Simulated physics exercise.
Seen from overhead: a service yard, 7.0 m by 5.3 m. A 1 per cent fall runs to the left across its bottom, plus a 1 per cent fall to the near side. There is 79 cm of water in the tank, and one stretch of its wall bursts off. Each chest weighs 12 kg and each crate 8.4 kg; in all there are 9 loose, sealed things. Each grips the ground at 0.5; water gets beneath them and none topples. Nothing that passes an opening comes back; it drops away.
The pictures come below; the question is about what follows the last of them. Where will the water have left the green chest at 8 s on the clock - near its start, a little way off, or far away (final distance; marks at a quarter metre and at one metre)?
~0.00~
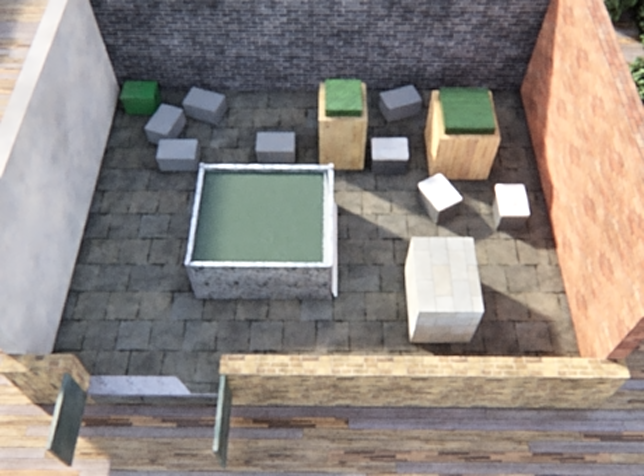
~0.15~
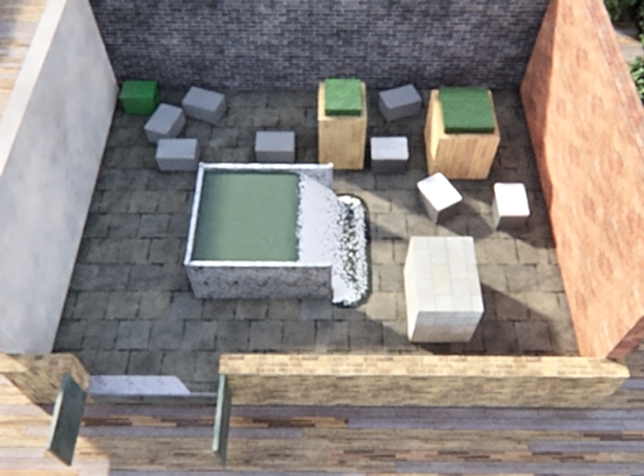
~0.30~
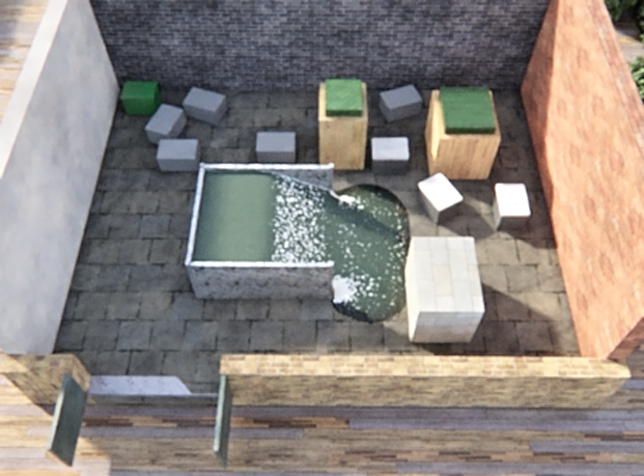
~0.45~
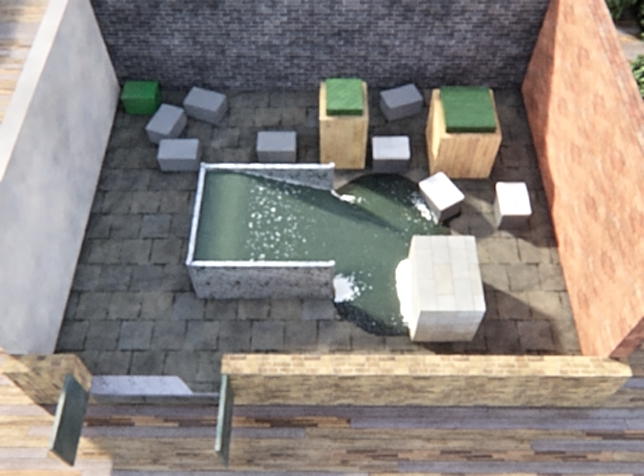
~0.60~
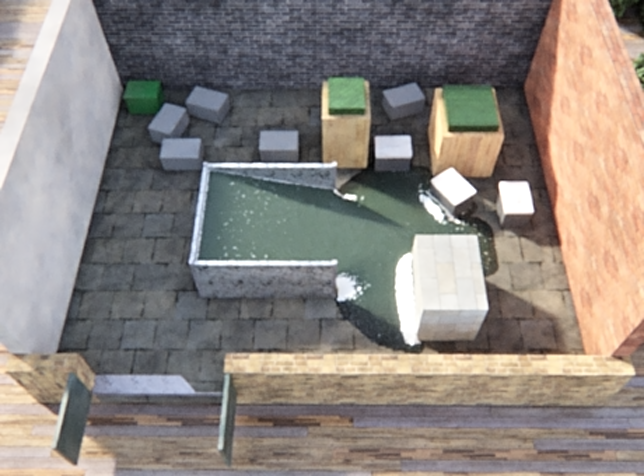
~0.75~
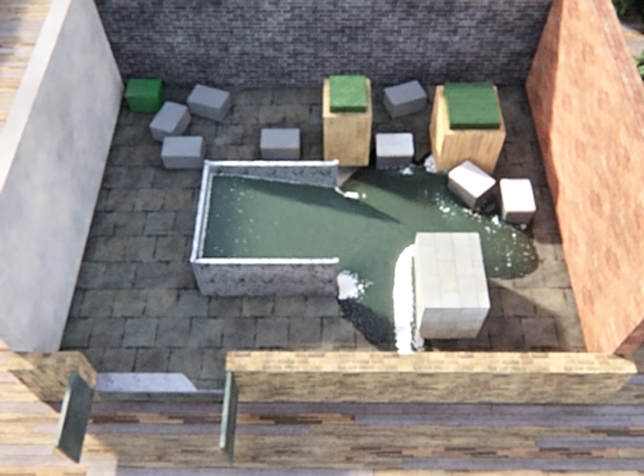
A little way off.
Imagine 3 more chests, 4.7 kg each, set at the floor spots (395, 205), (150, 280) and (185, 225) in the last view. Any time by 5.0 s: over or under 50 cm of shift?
Going through them in the order asked, they come out clear of the mark, shy of the mark and shy of the mark.
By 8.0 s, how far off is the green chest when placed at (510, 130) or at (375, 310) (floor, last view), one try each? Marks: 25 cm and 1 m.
Run one, it gets swept far; run two, it gets swept far.
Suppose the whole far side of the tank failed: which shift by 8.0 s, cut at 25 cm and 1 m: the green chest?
The answer: The green chest is taken far off.
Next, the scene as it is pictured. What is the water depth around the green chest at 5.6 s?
Somewhere close to 4 cm.
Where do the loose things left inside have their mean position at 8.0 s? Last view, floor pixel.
They're centred close to (209, 167).
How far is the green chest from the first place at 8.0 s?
Around 60 cm from where it started.
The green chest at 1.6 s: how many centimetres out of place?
About 0 cm by then.
After 1.6 s the green chest is near (143, 87), 0.0 m from its start, aground; 0 of 9 are out; 2 afloat.
After 3.6 s the green chest is near (143, 87), 0.0 m from its start, aground; 0 of 9 are out; 2 afloat.
After 5.6 s the green chest is near (143, 87), 0.0 m from its start, aground; 0 of 9 are out; 5 afloat.
After 8.0 s the green chest is near (132, 110), 0.6 m from its start, afloat; 0 of 9 are out; 7 afloat.
